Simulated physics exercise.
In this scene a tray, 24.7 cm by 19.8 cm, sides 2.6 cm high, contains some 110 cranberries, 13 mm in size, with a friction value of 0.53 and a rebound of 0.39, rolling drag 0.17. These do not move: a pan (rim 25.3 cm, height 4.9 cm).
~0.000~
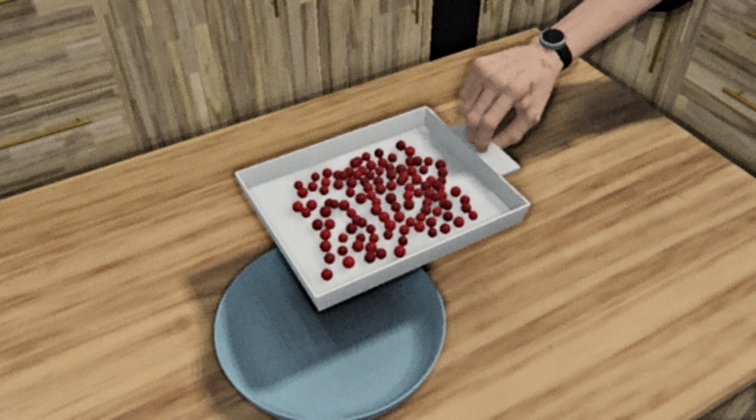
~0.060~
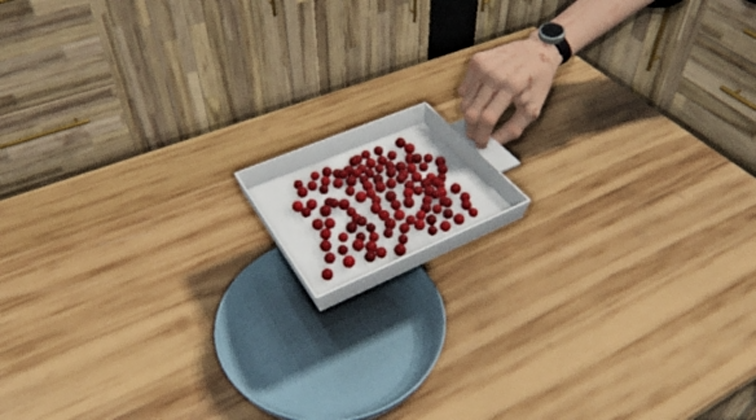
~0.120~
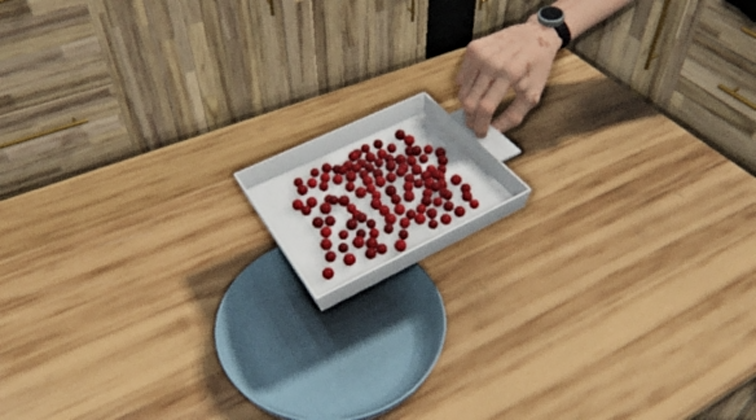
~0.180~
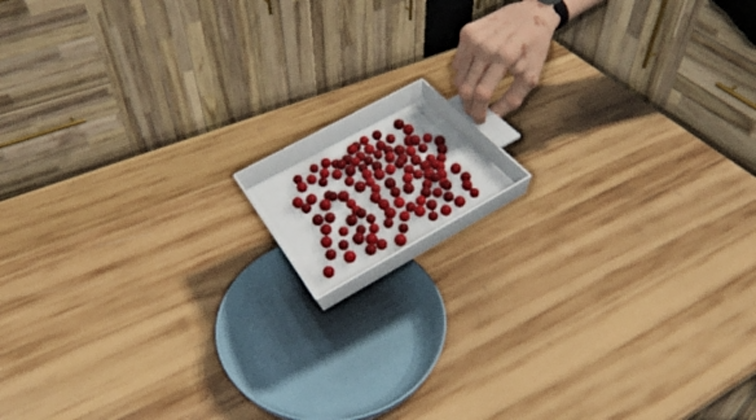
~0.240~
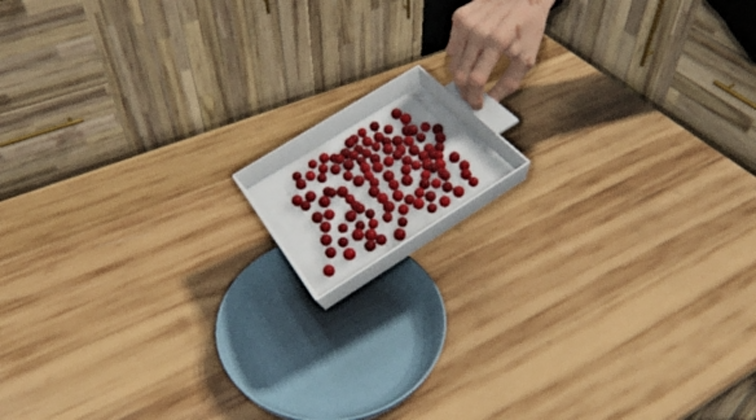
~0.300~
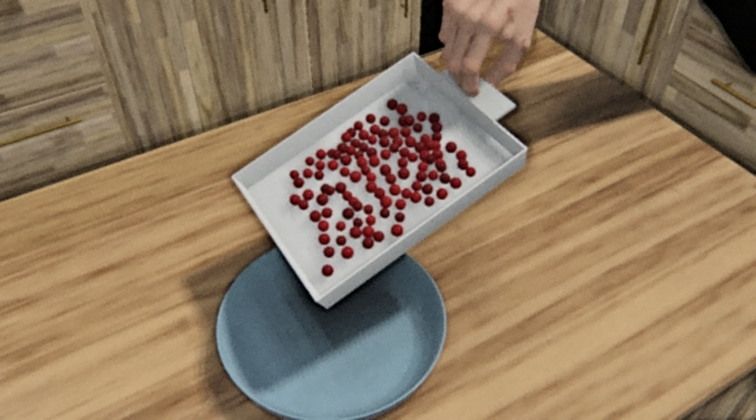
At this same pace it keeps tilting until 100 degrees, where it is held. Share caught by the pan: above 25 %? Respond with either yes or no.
Verdict: Yes.
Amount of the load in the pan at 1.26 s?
Tally so far: Close to 5 per cent.
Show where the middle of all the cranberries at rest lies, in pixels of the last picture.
About (279, 343).
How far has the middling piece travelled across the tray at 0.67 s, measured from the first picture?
It has travelled some 8 cm from where it started.
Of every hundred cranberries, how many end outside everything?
30 per cent, roughly.
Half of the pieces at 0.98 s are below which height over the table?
About 18 cm.
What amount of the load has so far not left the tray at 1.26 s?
Remaining on tray: Approx. 95 per cent.
After 0.67 s, tilt 48 degrees; tray 100 %; middle of all pieces on or above the table near (309, 202).
Then, at 0.98 s, tilt 73 degrees; tray 95 %; middle of all pieces on or above the table near (292, 203).
After 1.26 s, tilt 95 degrees; tray 95 %; middle of all pieces on or above the table near (278, 209).
After 1.54 s, tilt 100 degrees; pan 50 %, tray 10 %, outside 20 %, in the air 20 %; middle of all pieces on or above the table near (248, 308).
In the end, at 2.3 s, pan 70 %, outside 30 %.
